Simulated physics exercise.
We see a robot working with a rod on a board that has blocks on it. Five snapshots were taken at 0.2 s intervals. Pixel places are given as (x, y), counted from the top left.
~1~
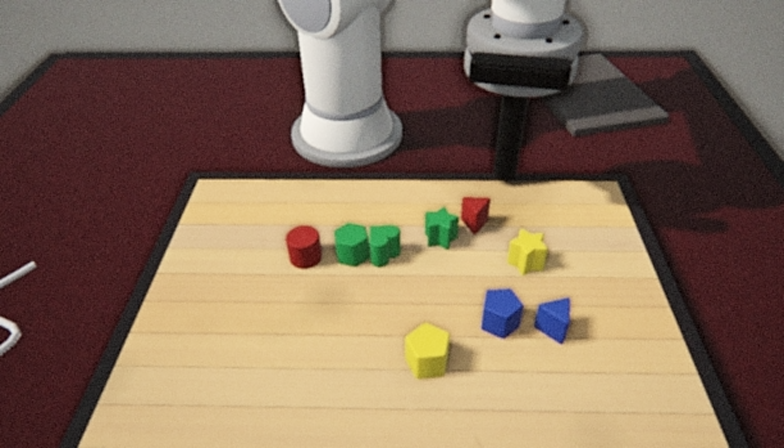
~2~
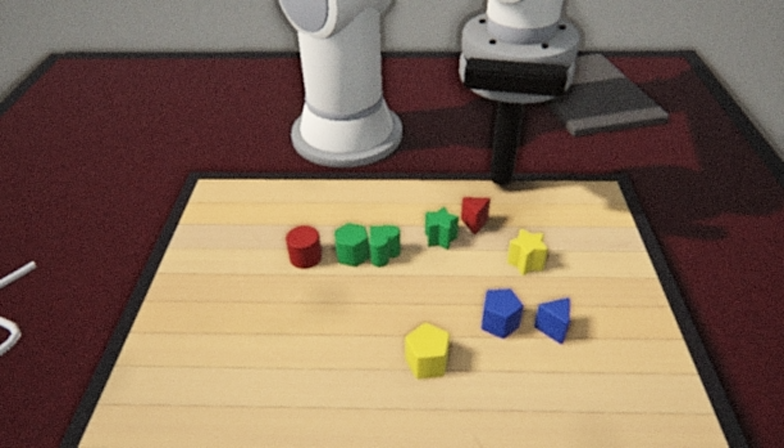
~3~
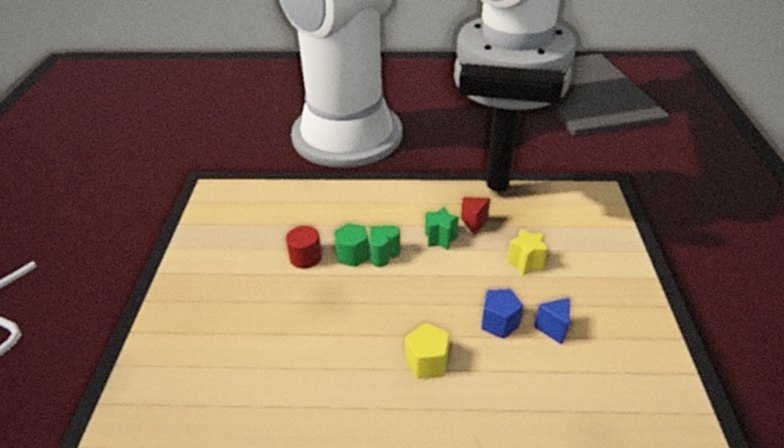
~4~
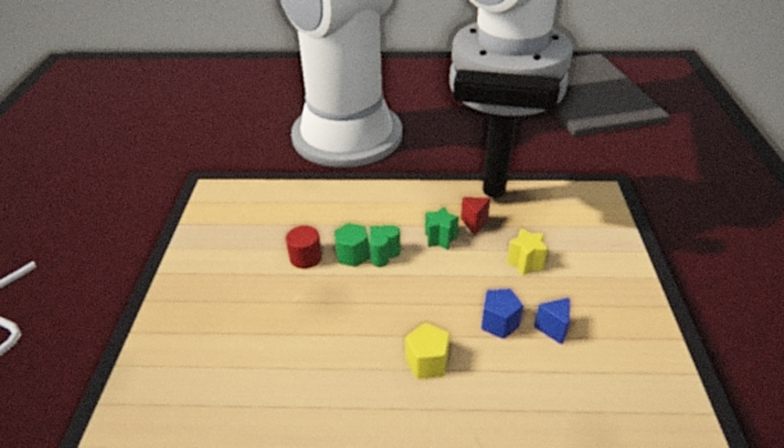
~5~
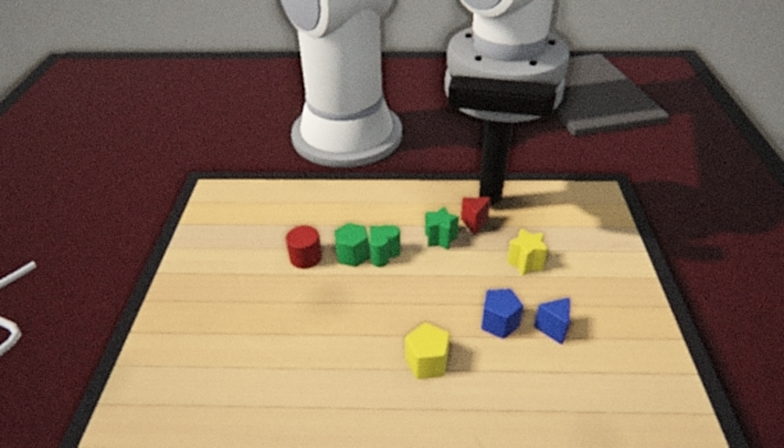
Robot arm lowering a black rod slightly down and left beside a red triangle, while coloured blocks sit still on a wooden board.
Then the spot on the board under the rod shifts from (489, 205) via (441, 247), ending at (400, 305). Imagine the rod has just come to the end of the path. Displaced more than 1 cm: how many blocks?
The result: Two blocks.
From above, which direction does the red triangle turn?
The block turns counter-clockwise.
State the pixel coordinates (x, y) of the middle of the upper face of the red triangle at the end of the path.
I think it will end close to (462, 236).
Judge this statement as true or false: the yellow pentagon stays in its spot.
True.
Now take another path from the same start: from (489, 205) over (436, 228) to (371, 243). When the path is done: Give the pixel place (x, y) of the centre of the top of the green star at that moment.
I predict (428, 227).
The first path, step by step. One third of the way, rod (457, 224); green star (435, 223), turned 30° clockwise; red triangle (464, 225), turned 15° anticlockwise.
Two thirds of the way, rod (427, 258); green hexagon (346, 232); green heart block (378, 235), turned 25° clockwise; green star (396, 249), turned 70° clockwise; red triangle (462, 236), turned 60° anticlockwise.
At the end, rod (400, 298); green hexagon (345, 232); green heart block (377, 235), turned 30° clockwise; yellow pentagon unmoved; green star (384, 260), turned 150° clockwise; red triangle (462, 236), turned 60° anticlockwise.
